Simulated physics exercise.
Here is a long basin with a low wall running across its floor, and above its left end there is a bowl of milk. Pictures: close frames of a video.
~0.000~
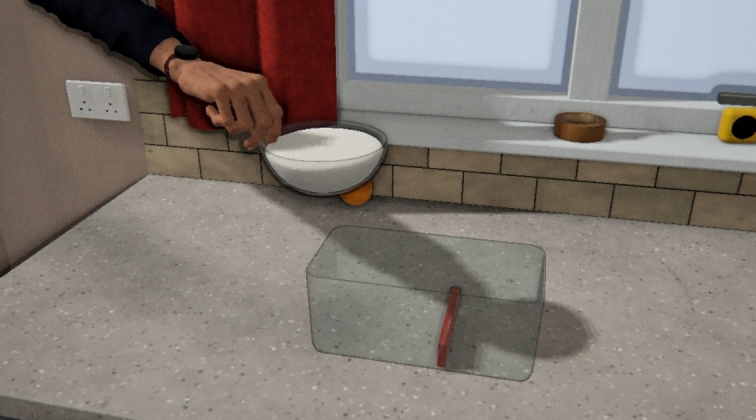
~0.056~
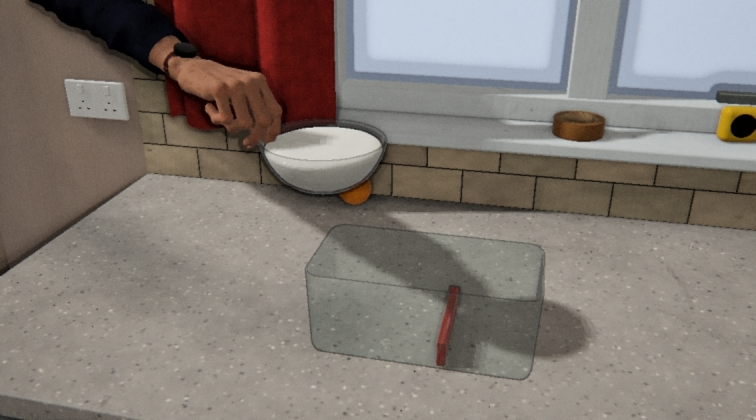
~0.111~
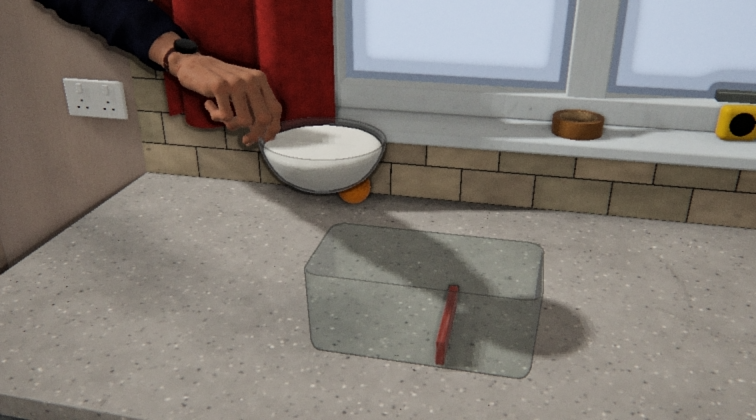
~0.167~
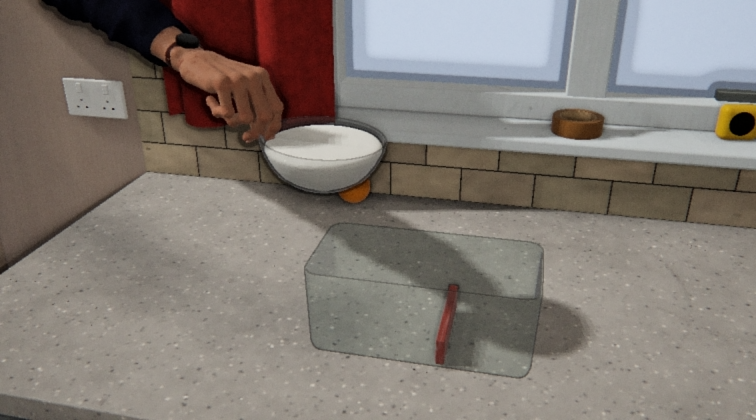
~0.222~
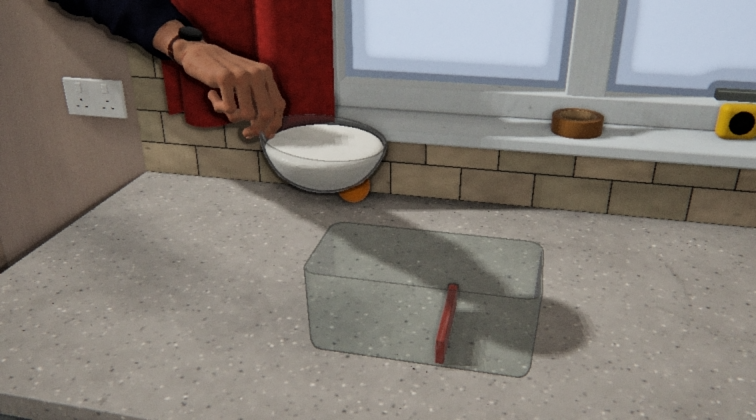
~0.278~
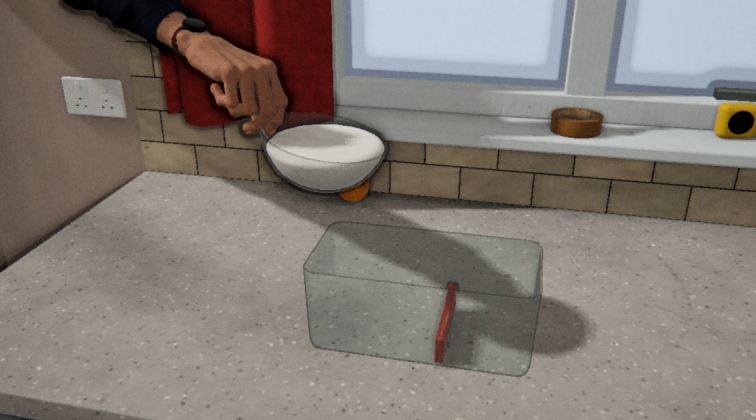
The clip shows a hand holding a glass bowl of white liquid above the left end of a clear basin with a low red wall inside; the bowl stays level at first, then tilts slightly to the right.
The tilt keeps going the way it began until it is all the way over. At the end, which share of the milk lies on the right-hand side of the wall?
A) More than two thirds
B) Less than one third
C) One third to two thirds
Less than one third (B).
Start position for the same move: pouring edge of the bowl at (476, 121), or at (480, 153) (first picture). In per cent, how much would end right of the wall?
Roughly 65 per cent, then roughly 65 per cent.
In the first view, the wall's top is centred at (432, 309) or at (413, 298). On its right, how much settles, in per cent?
In order, near 50 and 75 in a hundred.
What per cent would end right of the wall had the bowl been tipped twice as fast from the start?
It comes to near 15 per cent.
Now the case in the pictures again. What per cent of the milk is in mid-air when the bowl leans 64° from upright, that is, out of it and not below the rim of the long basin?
About 35 per cent.
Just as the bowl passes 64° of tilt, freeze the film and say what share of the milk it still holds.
Remaining share, estimated: 25 %.
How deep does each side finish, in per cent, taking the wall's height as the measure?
About 60 left, about 20 right.
Then, 0.77 s in, the tilt is 64° and 27 per cent is still to pour, 32 is left of the wall and 7 right of it.
Then, 1.13 s in, the tilt is 102° and 0 per cent is still to pour, 83 is left of the wall and 15 right of it.
Then, 1.51 s in, the tilt is 113° and 0 per cent is still to pour, 81 is left of the wall and 19 right of it.
Then, 1.92 s in, the tilt is 113° and 0 per cent is still to pour, 81 is left of the wall and 19 right of it.
Finally, 81 per cent lies left of the wall, 19 right of it and 1 outside.
